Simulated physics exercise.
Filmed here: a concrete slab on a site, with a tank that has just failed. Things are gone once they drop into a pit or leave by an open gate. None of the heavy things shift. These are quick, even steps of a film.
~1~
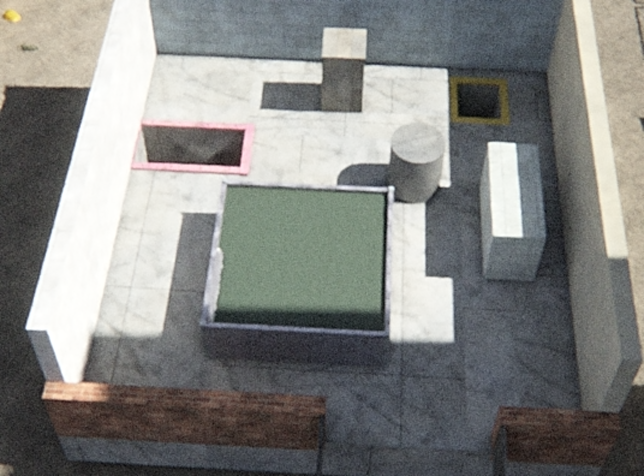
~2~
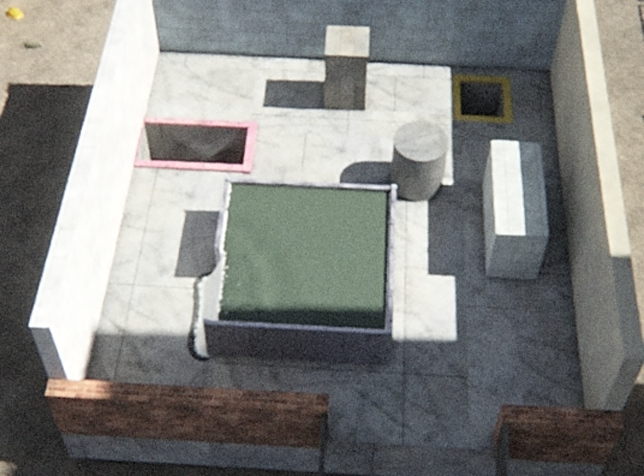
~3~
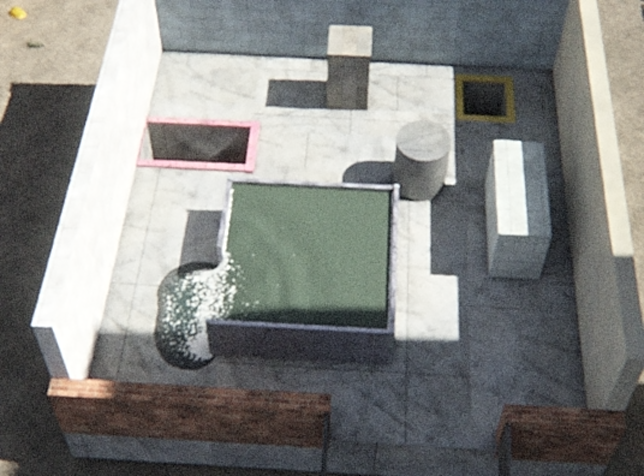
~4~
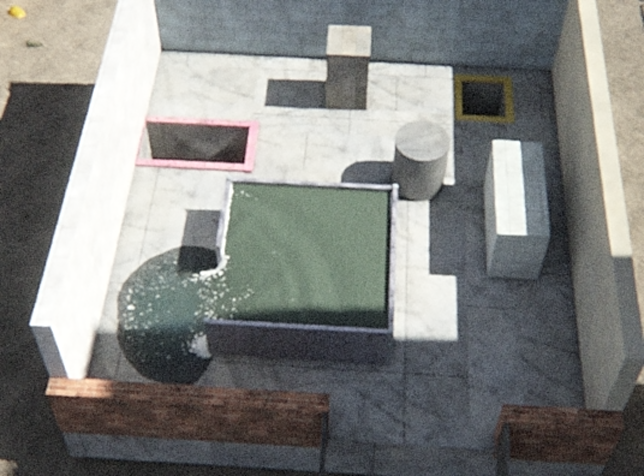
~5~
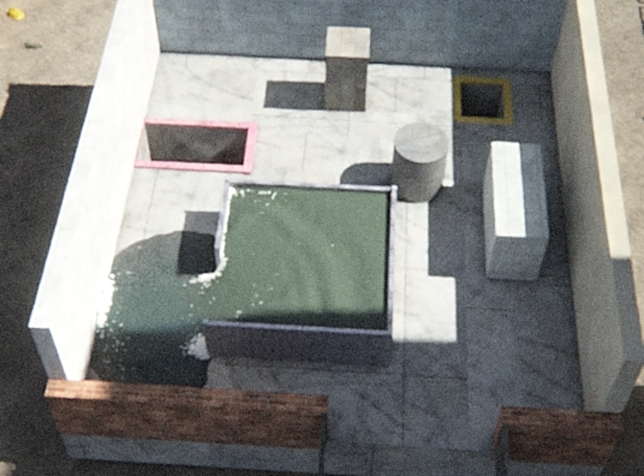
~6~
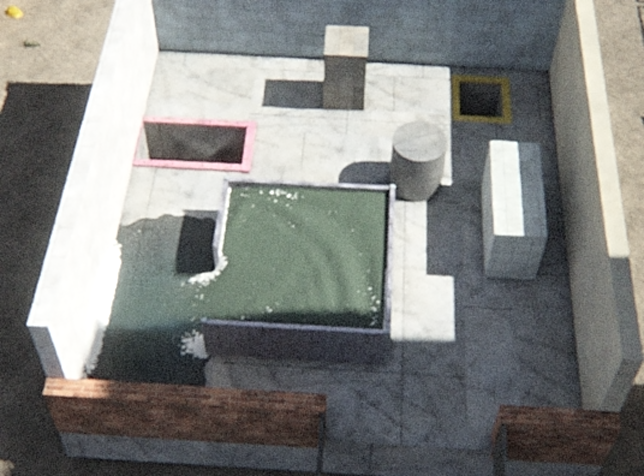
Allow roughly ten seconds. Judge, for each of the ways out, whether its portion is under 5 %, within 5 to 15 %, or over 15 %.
My judgement: The gate's portion is within 5 to 15 %; the yellow pit's portion is under 5 %; the pink pit's portion is over 15 %.
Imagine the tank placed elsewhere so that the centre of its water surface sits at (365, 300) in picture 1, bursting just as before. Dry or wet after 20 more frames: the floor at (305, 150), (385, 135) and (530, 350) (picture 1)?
In turn: Awash, no water, free of water.
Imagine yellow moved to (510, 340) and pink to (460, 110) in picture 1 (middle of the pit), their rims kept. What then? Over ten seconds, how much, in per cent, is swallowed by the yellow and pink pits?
In per cent: Yellow 8, pink 4.
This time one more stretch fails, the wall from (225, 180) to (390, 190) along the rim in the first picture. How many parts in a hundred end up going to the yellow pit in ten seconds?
The yellow pit gets 30 per cent.
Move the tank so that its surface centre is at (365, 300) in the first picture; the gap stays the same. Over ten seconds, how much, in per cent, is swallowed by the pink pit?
Within ten seconds, 35 percent of the total ends up in the pink pit.
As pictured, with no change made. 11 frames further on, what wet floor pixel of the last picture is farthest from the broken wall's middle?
Estimated pixel: (141, 131).
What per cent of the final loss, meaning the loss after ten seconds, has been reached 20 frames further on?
Working it through, I arrive at 25 per cent.
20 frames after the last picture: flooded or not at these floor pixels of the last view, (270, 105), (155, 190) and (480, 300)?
Note - in order: Not inundated / inundated / not inundated.
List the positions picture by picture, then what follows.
Still water in the water tank at (302, 257), in the first frame.
The front is at (201, 354), out from the gap at (217, 306), in the second frame.
Water pours out at (219, 306) and has run to (172, 278), in the third frame.
Water pours out at (218, 306) and has run to (124, 296), in the fourth frame.
The front is at (92, 356), out from the gap at (217, 307), in the fifth frame.
Water pours out at (215, 306) and has run to (118, 230), in the sixth frame.
A moment on, water covers 15 % of the floor; the gate 0 %, the yellow pit 0 %, the pink pit 0 %.
Next, water covers 25 % of the floor; the gate 0 %, the yellow pit 0 %, the pink pit 2 %.
Then, water covers 45 % of the floor; the gate 0 %, the yellow pit 0 %, the pink pit 9 %.
Later, water covers 60 % of the floor; the gate 3 %, the yellow pit 0 %, the pink pit 20 %.
In the end, water covers 80 % of the floor; the gate 7 %, the yellow pit 3 %, the pink pit 28 %.
